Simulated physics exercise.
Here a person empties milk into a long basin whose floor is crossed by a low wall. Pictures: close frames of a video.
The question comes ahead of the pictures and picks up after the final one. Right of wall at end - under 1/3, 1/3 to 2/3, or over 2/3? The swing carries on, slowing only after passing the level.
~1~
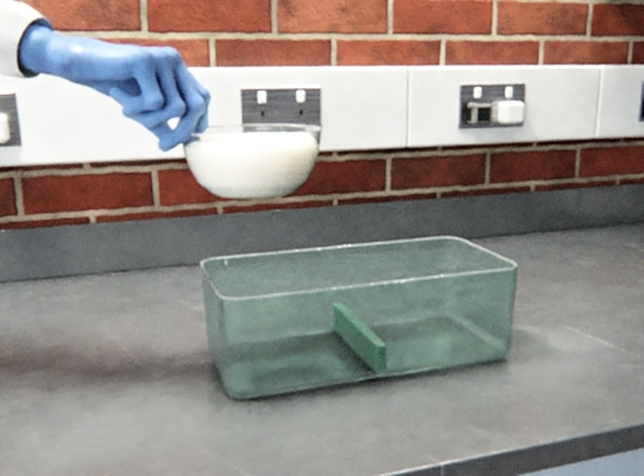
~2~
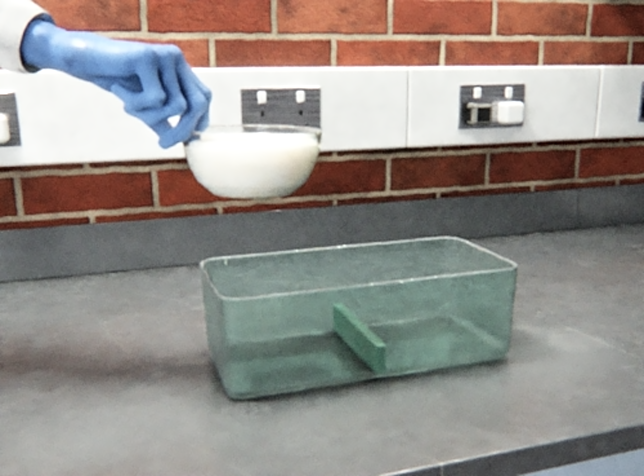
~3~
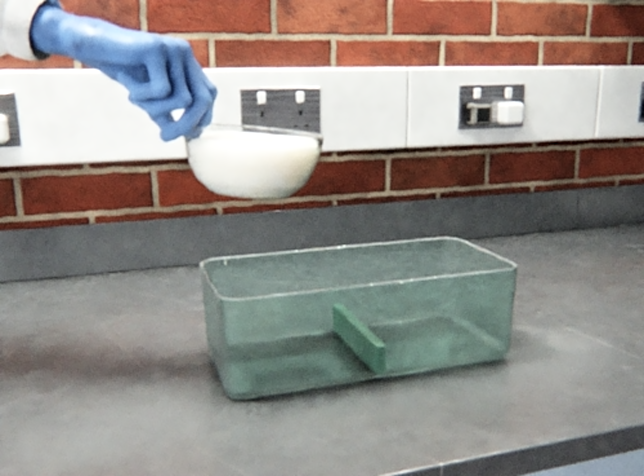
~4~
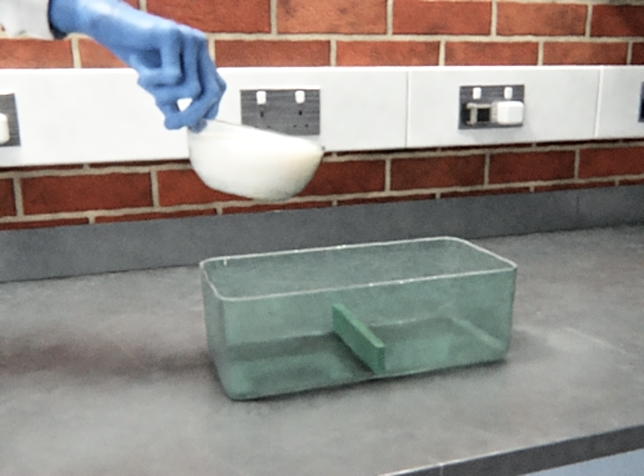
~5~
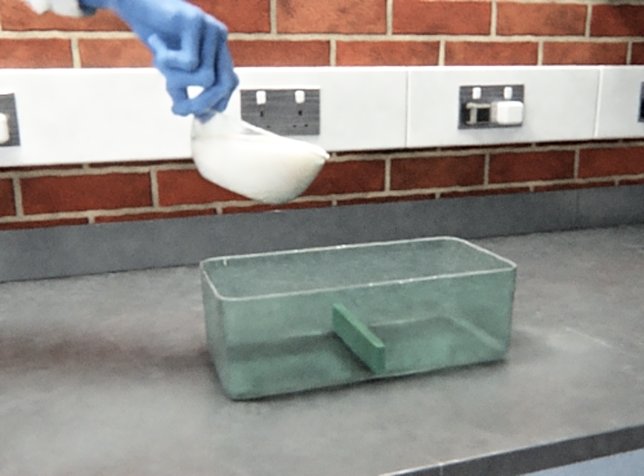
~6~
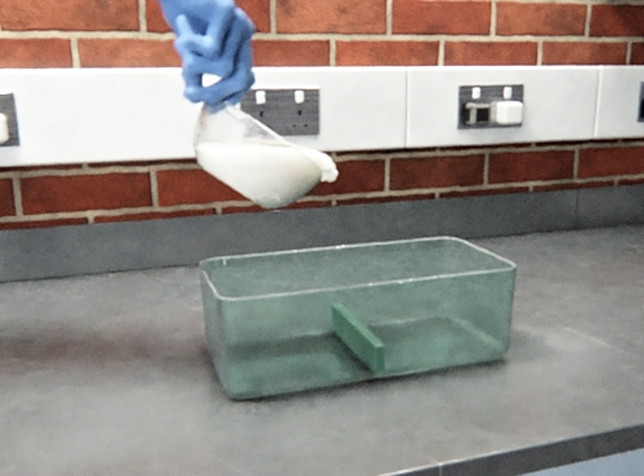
1/3 to 2/3.
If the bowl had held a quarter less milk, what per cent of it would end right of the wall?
Near 40 parts in a hundred.
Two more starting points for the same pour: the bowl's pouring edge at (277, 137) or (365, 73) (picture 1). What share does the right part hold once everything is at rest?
First try: Near 15 percent; second try: Near 80 percent.
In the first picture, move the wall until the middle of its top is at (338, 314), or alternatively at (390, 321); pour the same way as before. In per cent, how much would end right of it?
Note - case one near 70 %, case two near 20 %.
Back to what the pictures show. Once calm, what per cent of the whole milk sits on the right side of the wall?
Some 50 per cent.
A moment on, the bowl is tipped right over and 7 per cent is still to pour, 22 is left of the wall and 44 right of it.
Next, the bowl is tipped right over and 0 per cent is still to pour, 46 is left of the wall and 50 right of it.
Then the bowl is tipped right over and 0 per cent is still to pour, 46 is left of the wall and 51 right of it.
Later the bowl is tipped right over and 0 per cent is still to pour, 46 is left of the wall and 51 right of it.
Finally, 46 per cent lies left of the wall, 51 right of it and 3 outside.
